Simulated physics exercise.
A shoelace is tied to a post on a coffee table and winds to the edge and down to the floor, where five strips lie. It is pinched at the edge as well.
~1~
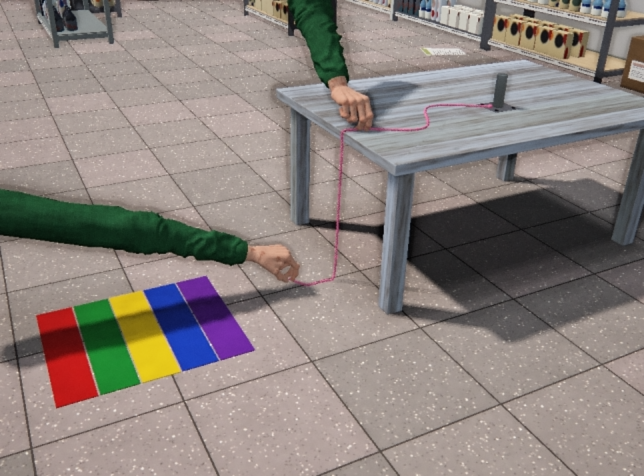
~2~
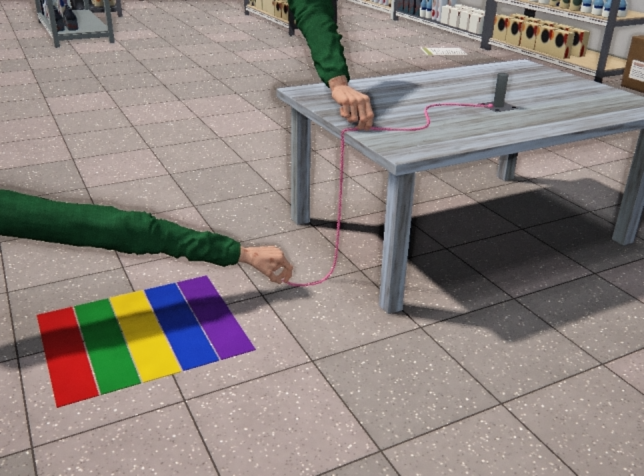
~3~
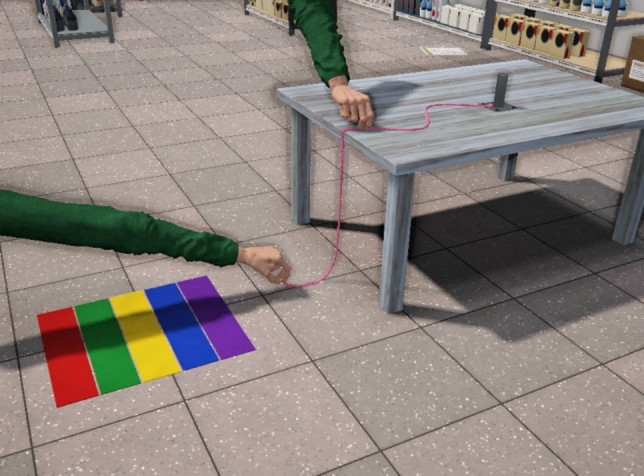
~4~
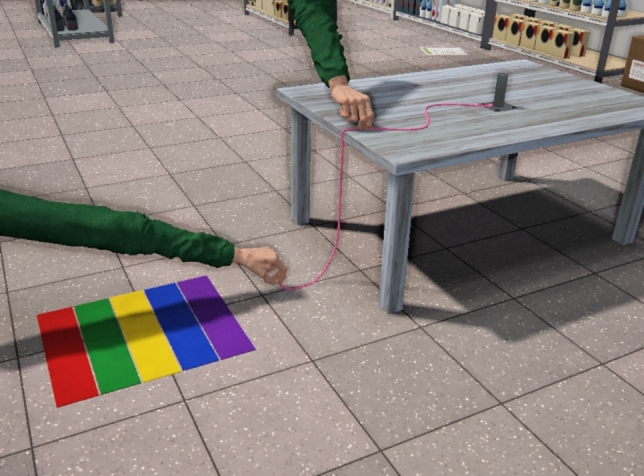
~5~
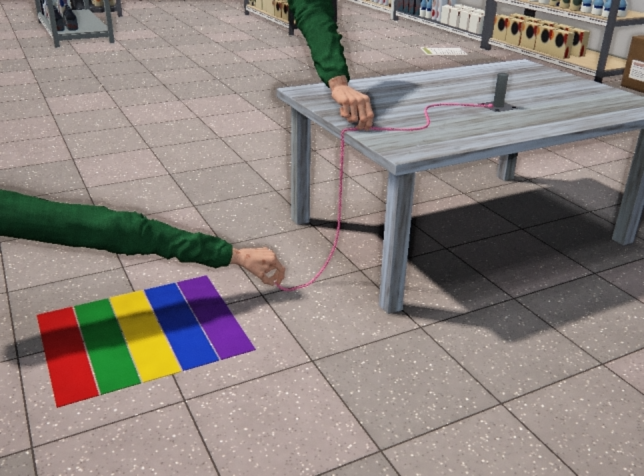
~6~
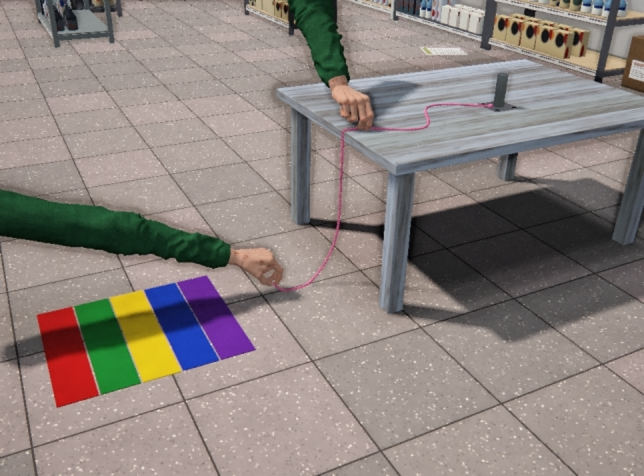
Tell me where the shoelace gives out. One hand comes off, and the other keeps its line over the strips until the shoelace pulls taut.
It gives out over the yellow strip.
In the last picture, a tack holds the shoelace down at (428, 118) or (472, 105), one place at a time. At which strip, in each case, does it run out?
In order, blue and yellow.
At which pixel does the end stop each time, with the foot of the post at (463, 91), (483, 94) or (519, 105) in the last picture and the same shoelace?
Taking the tries in turn, you get (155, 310), (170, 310) and (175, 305).
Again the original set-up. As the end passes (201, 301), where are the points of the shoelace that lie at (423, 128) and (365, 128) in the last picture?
They move to (379, 126) and (339, 152) respectively.
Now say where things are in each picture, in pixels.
In the first picture, end (290, 279); purple (229, 339); blue (193, 350); yellow (155, 360); green (115, 371); red (73, 383).
In the second picture, end (283, 280); shoelace through (459, 105) (427, 115) (397, 130) (343, 146) (340, 212) (333, 269).
In the third picture, end (281, 281).
In the fourth picture, end (277, 282); shoelace through (459, 105) (427, 115) (397, 130) (343, 146) (340, 212) (326, 268).
In the fifth picture, end (275, 282).
In the sixth picture, end (273, 283); shoelace through (459, 105) (427, 115) (397, 130) (343, 146) (339, 212) (321, 268).
Early on, end near (201, 301); over purple.
Midway, end near (163, 310); over blue.
At the end of the slack, end near (140, 316); over yellow. The yellow one.
